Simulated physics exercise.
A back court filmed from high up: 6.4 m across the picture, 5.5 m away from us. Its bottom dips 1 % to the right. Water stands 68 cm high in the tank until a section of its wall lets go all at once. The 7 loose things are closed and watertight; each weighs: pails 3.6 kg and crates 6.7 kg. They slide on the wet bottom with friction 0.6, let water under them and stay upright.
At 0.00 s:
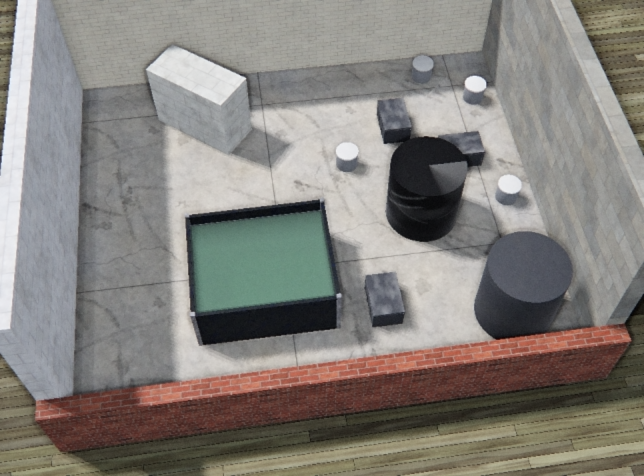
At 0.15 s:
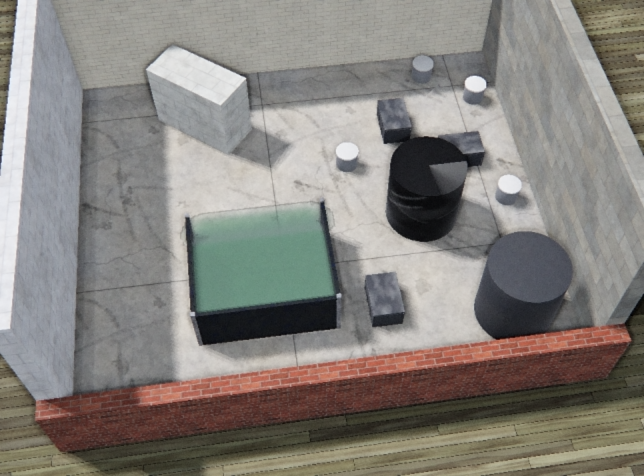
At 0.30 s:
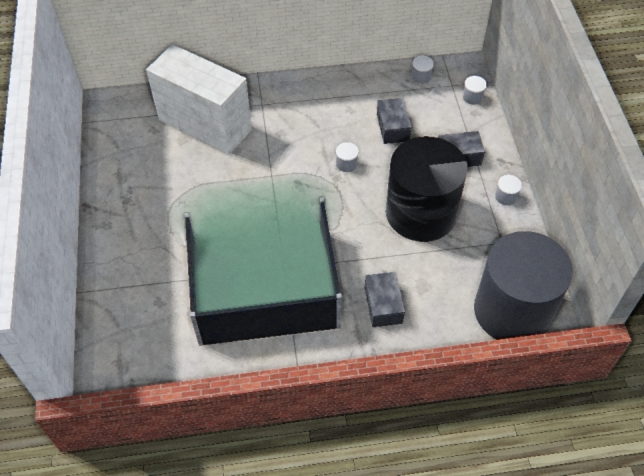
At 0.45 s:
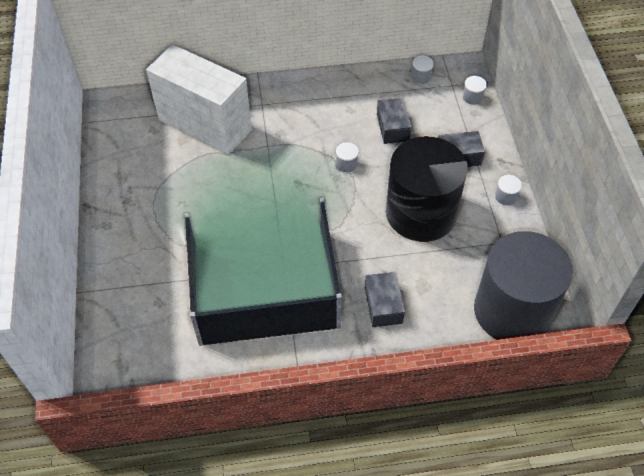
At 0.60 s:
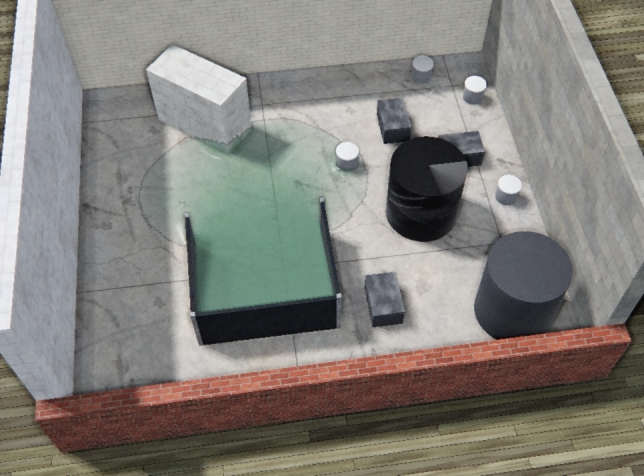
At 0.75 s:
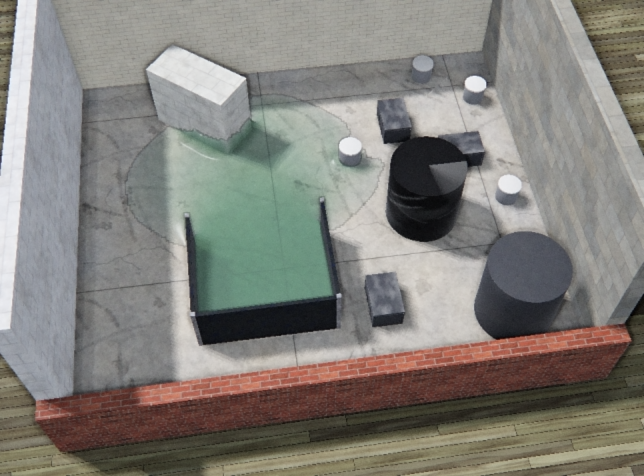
Green water flows from the open back side of a dark-walled tank, spreading across the pale court floor in a widening rounded sheet, reaching the base of a white block and then nudging a small white pail slightly.
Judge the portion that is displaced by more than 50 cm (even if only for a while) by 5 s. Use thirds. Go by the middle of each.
Share: At least two thirds.
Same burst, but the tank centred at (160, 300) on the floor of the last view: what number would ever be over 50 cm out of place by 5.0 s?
In that case 5 of them.
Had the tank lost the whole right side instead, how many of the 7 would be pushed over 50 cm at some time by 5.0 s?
Then 7.
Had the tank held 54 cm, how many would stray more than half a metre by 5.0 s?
In that case 5 of them.
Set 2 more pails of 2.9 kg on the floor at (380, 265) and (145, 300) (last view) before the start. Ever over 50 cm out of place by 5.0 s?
In turn: Short of it, under.
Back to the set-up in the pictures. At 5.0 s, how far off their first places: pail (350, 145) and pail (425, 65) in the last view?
In that order: 300 cm, 400 cm.
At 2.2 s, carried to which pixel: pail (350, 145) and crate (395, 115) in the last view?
Near (410, 49) and (449, 88).
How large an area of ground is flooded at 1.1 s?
Roughly 13 m2.
After 1.1 s 1 of 7 are over 50 cm from their spots; 0 afloat.
After 2.2 s 3 of 7 are over 50 cm from their spots; 1 afloat.
After 3.5 s 4 of 7 are over 50 cm from their spots; 4 afloat.
After 5.0 s 5 of 7 are over 50 cm from their spots, and 5 have been at some point; 6 afloat.
